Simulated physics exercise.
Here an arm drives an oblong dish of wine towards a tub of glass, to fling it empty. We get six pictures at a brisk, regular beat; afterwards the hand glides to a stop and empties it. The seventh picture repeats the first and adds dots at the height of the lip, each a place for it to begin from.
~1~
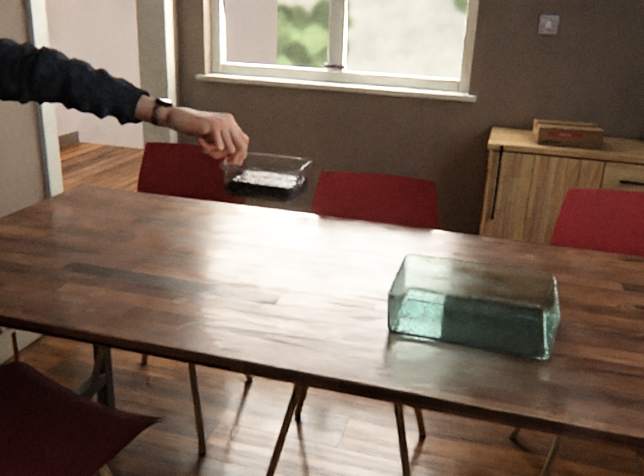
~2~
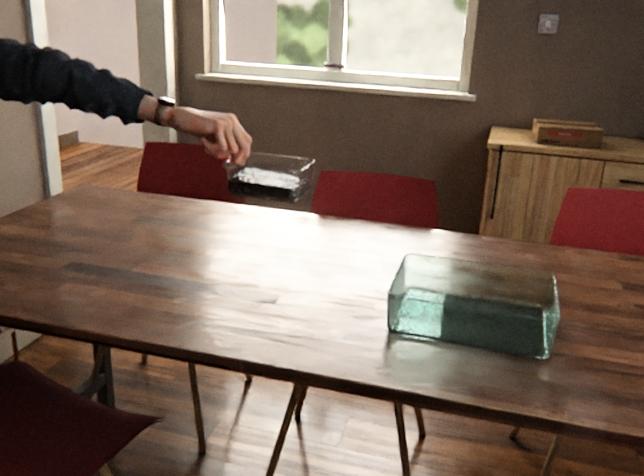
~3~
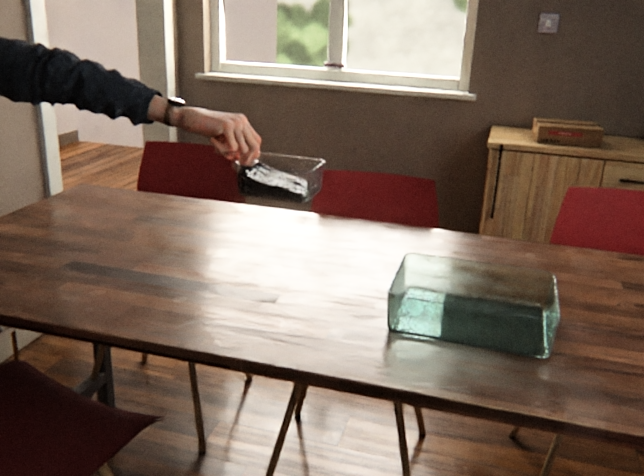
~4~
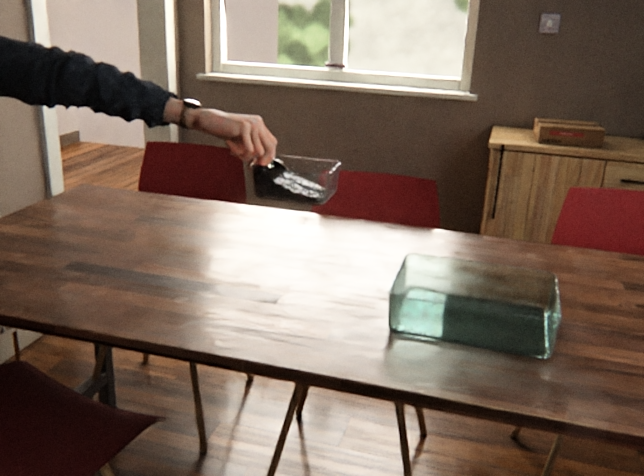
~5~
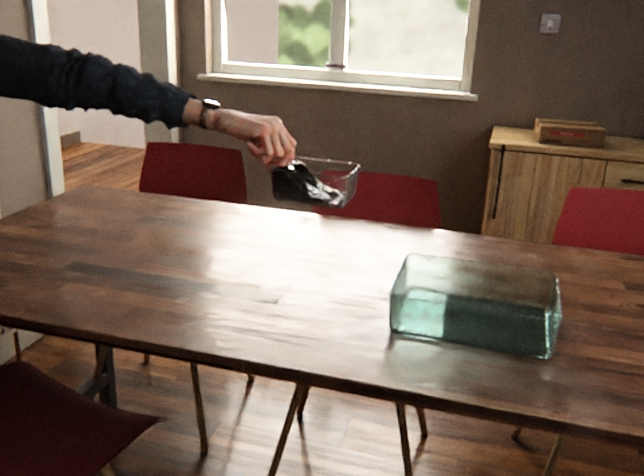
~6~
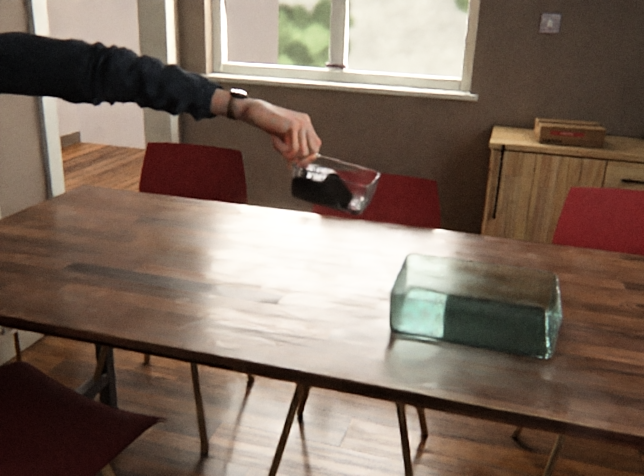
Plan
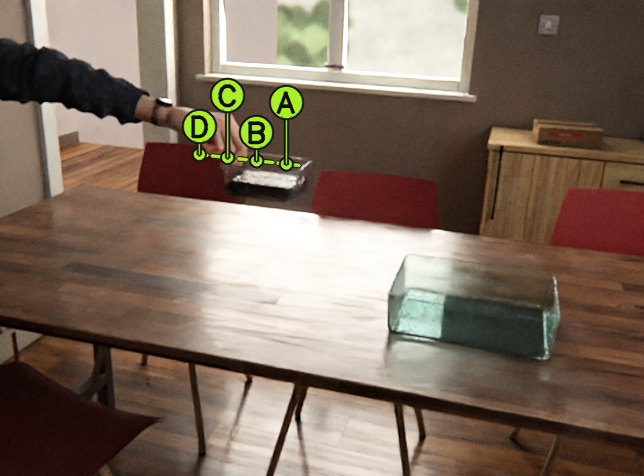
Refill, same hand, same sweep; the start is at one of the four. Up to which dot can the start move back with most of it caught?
Spot B just does it.
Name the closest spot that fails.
C.
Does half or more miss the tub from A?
No.
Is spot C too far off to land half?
Yes, it does.
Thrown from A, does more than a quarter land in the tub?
Yes, clearly.
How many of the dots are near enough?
Two of the four.
On the marked copy, A at (286, 164); B at (256, 160); C at (227, 157); D at (199, 154).
If A is chosen, about 73 % lands in the tub, 14 % falls short and 13 % goes beside or beyond.
If B is chosen, about 69 % lands in the tub, 22 % falls short and 9 % goes beside or beyond.
If C is chosen, about 36 % lands in the tub, 57 % falls short and 7 % goes beside or beyond.
If D is chosen, about 12 % lands in the tub, 86 % falls short and 3 % goes beside or beyond.
